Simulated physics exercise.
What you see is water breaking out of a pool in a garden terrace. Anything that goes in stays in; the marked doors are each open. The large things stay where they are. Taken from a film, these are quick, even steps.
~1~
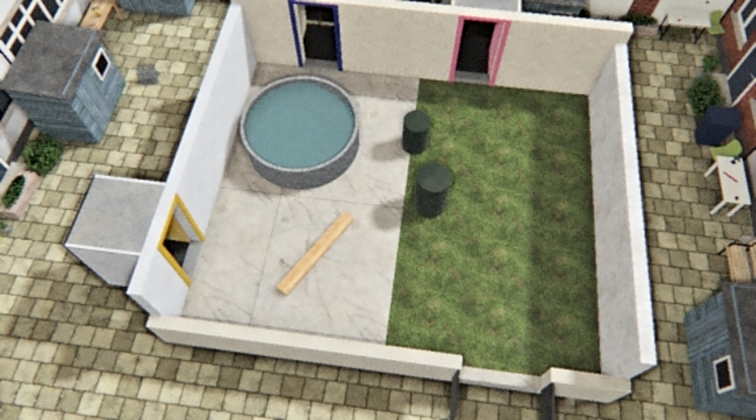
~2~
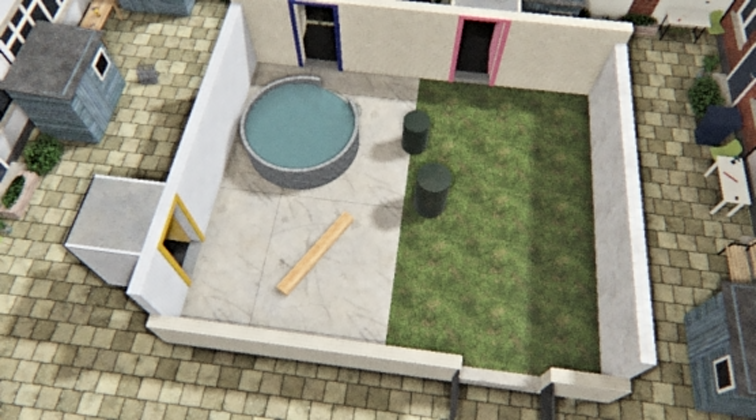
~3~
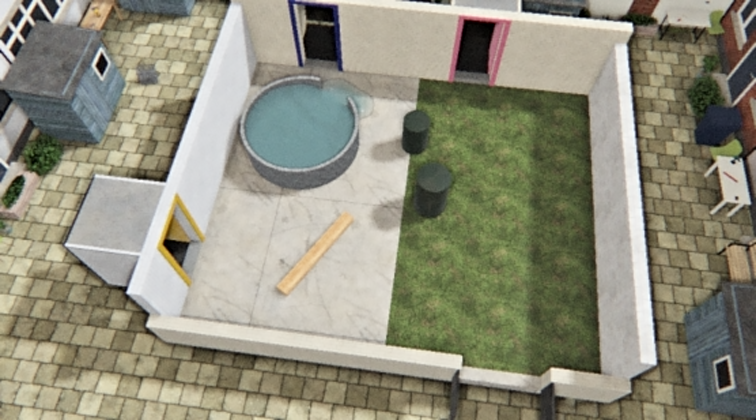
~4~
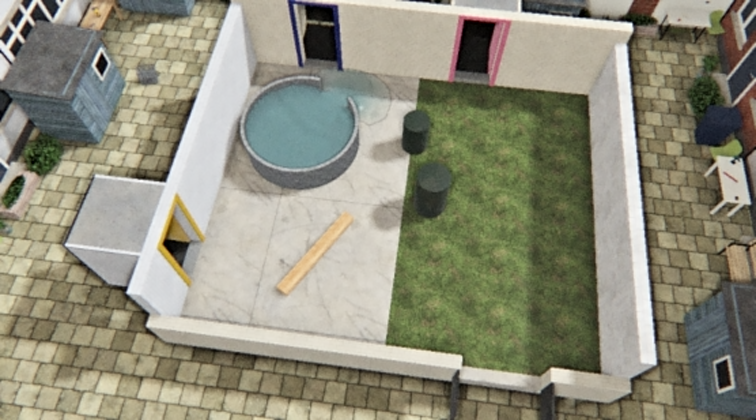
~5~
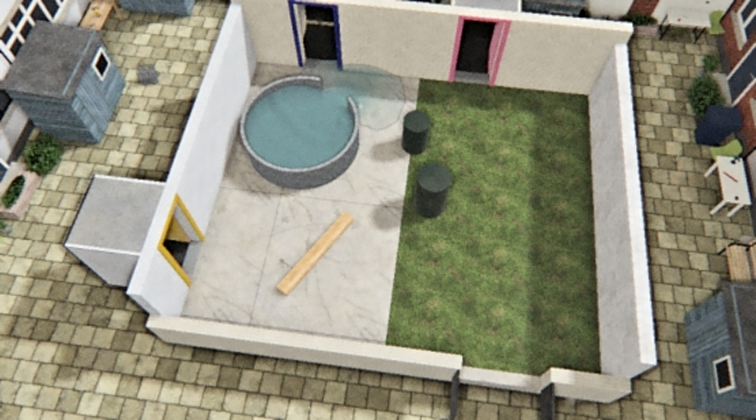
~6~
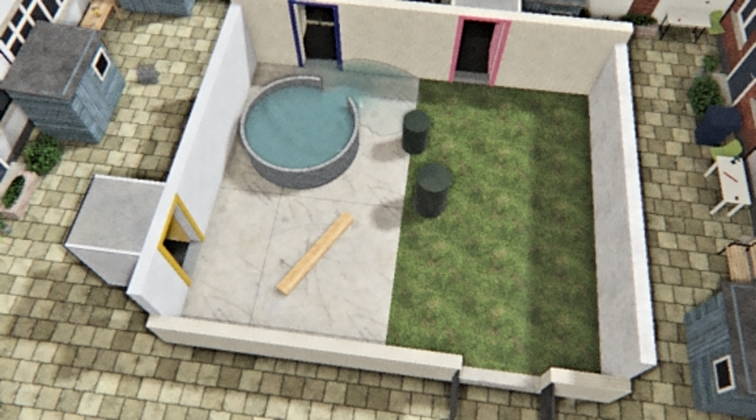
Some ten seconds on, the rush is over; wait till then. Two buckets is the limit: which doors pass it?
Result: The yellow door will keep to two buckets. The blue door will go over two buckets. The pink door will keep to two buckets.
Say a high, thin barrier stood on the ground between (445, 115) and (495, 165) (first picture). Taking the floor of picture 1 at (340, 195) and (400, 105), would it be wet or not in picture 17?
First point spared, second point soaked.
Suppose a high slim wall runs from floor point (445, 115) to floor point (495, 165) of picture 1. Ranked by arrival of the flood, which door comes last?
Answer: The yellow-painted one.
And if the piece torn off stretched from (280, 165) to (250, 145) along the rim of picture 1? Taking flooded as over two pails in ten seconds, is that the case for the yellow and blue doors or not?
Yellow door: Above, blue door: Below.
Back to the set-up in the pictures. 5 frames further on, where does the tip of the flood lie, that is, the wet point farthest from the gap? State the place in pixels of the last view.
Approximate pixel: (483, 89).
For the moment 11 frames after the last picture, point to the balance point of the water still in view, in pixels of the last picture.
At about (335, 127).
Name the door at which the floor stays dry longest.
It's the yellow-painted one.
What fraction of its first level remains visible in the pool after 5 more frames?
I'd put it near 78 per cent.
A moment on, water covers 10 % of the floor; the yellow door not reached, the blue door over two buckets in, the pink door wet at the sill, nothing in.
Next, water covers 15 % of the floor; the yellow door not reached, the blue door far over two buckets in, the pink door wet at the sill, nothing in.
Then, water covers 30 % of the floor; the yellow door not reached, the blue door far over two buckets in, the pink door wet at the sill, nothing in.
Later, water covers 50 % of the floor; the yellow door wet at the sill, nothing in, the blue door far over two buckets in, the pink door wet at the sill, nothing in.
In the end, water covers 85 % of the floor; the yellow door wet at the sill, nothing in, the blue door far over two buckets in, the pink door wet at the sill, nothing in.
